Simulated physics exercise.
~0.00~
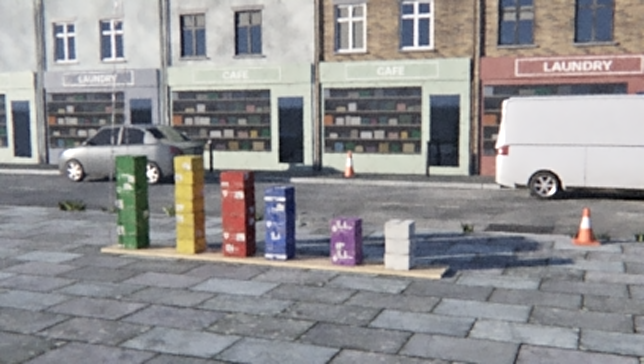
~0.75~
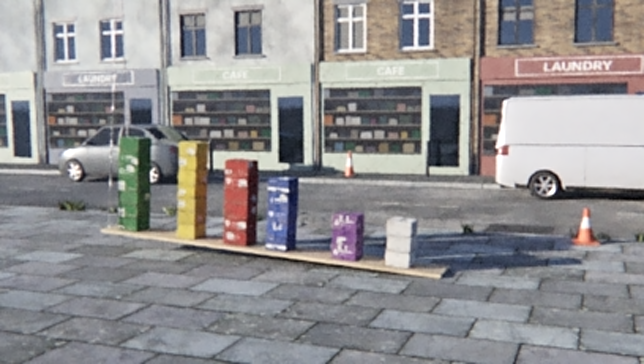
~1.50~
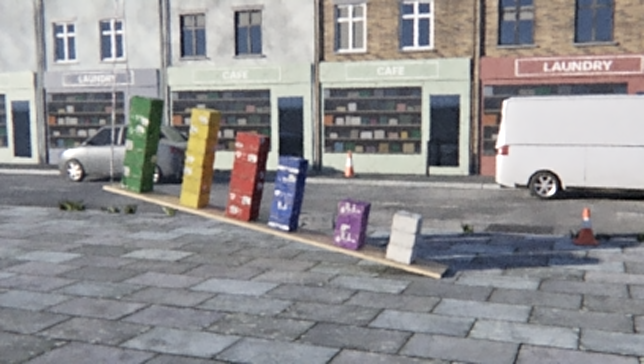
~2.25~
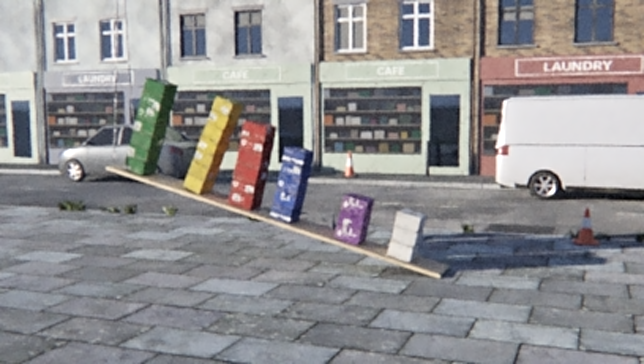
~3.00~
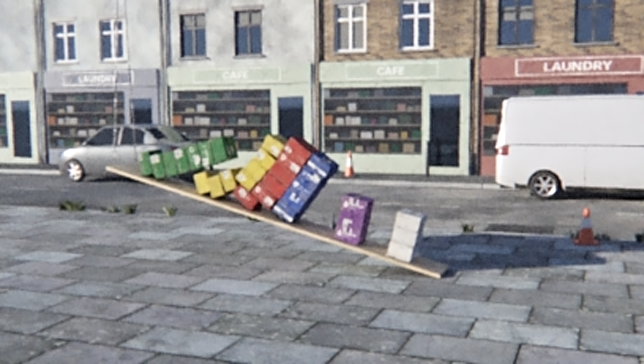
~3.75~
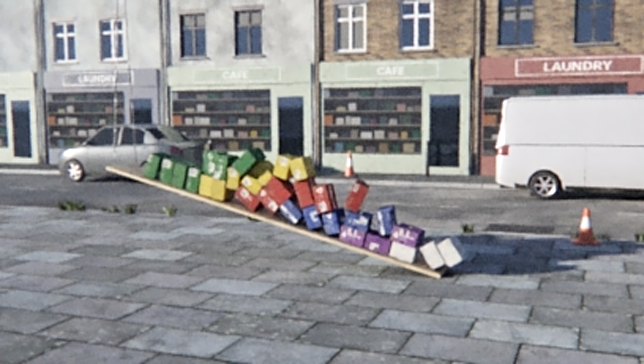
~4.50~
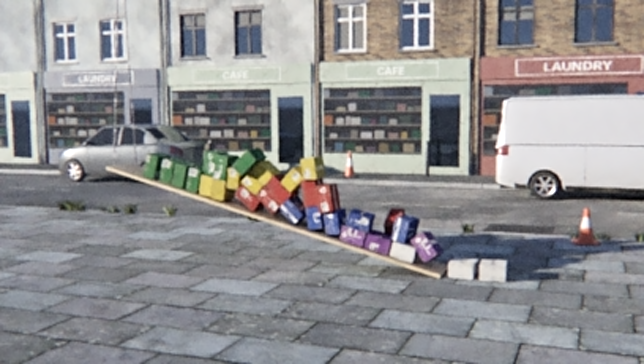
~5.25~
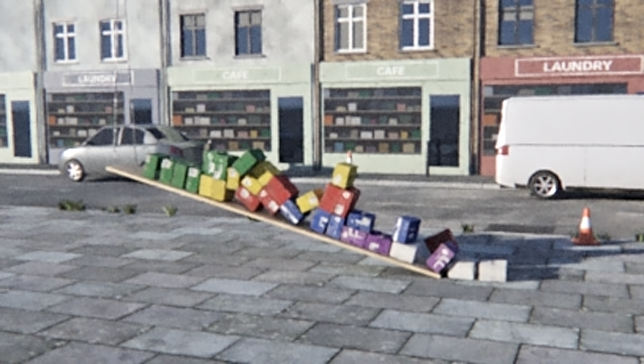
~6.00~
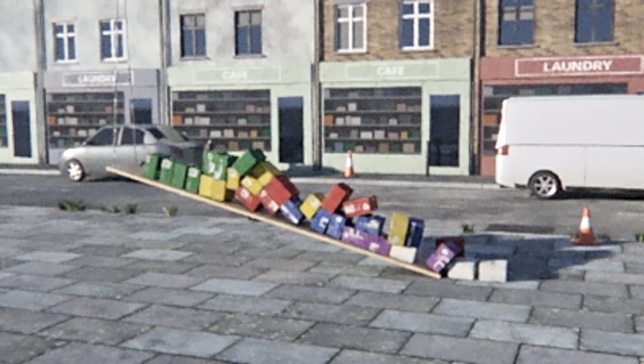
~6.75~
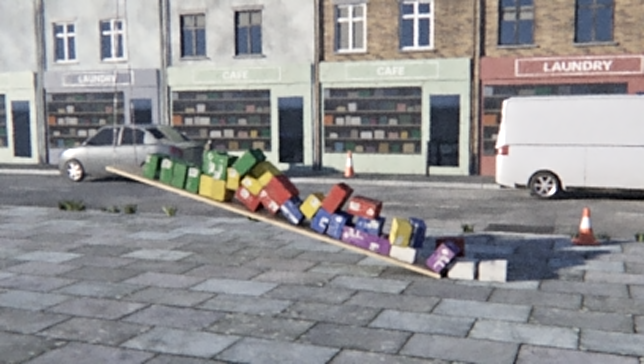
A flat board on the paving, carrying upright stacks of green, yellow, red, blue, purple and pale parcels, starts to rise at its left end. The stacks lean toward the right as the slope steepens, the tall green and yellow ones tipping noticeably. Then the green stack topples rightward, and the yellow, red and blue ones go over with it. The purple and pale stacks give way next, and pale blocks drop off the low end. A few red, yellow and blue parcels tumble further down before everything settles in a jumbled heap along the still-tilted board.
